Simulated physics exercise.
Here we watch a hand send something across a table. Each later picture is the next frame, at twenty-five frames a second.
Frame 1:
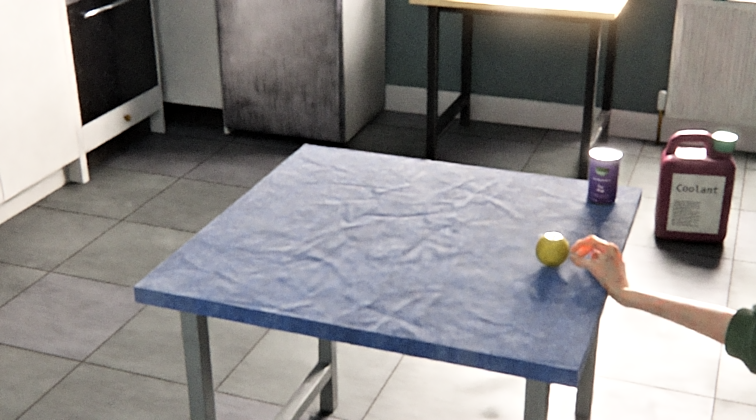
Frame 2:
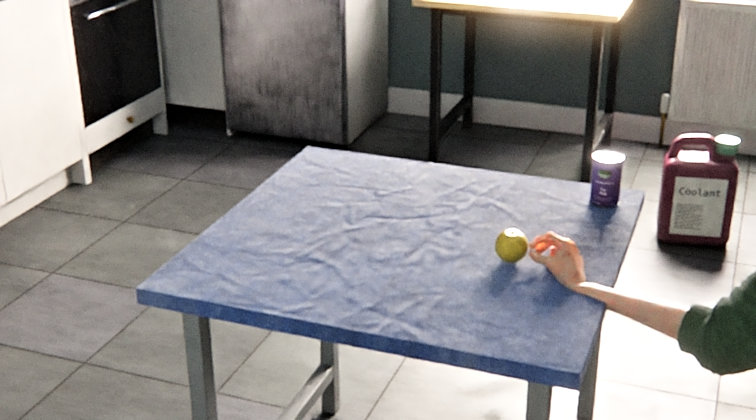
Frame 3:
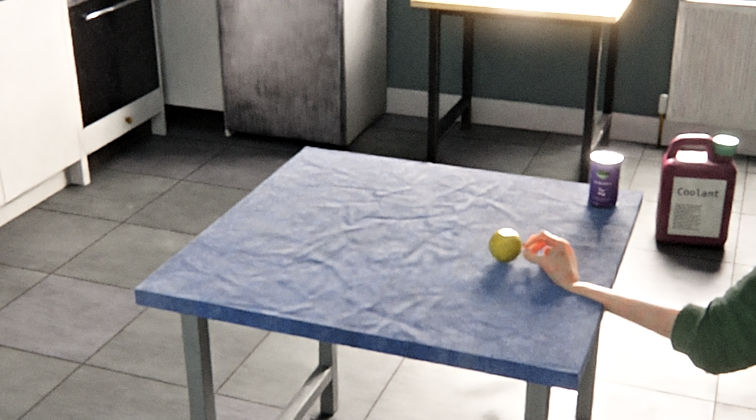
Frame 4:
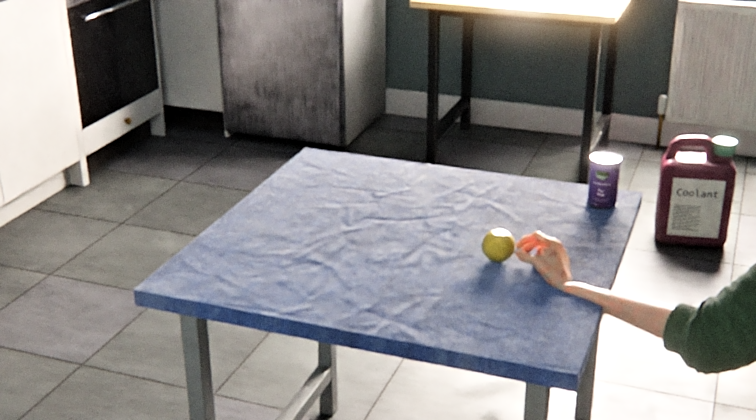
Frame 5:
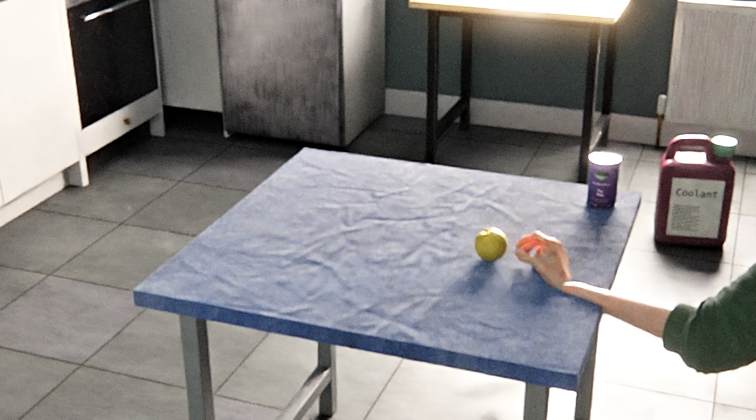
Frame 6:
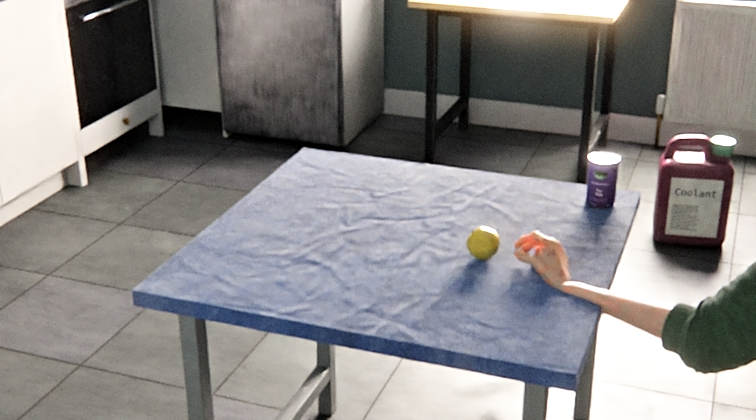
A hand with a dark green sleeve reaches in from the right over a blue-covered table in a grey-tiled kitchen, seen from slightly above. A yellow apple sits by the fingers, which hold something reddish, with a purple can at the table's back right corner and a dark red coolant jug beyond. The hand moves left with the apple, then stays nearly still as the apple moves slowly farther left.
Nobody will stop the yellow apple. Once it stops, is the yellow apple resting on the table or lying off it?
Looks like it comes to rest on the table, then.
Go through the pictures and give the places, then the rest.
The first picture shows under the hand; yellow apple (552, 250).
The second picture shows under the hand; yellow apple (511, 246).
The third picture shows under the hand; yellow apple (505, 245).
The fourth picture shows yellow apple (498, 245).
The fifth picture shows yellow apple (490, 245).
The sixth picture shows yellow apple (483, 243) moved a little.
Then, 0.10 s later than the last frame, yellow apple moved about its own width near (468, 241).
Then, 0.30 s later than the last frame, yellow apple moved well along near (443, 237).
Then, 0.40 s later than the last frame, yellow apple moved well along near (432, 236).
Then, 0.70 s later than the last frame, yellow apple moved well along near (413, 233).
When it is over, moved from the start, yellow apple. End places, in pixels of the last picture, yellow apple near (408, 232).
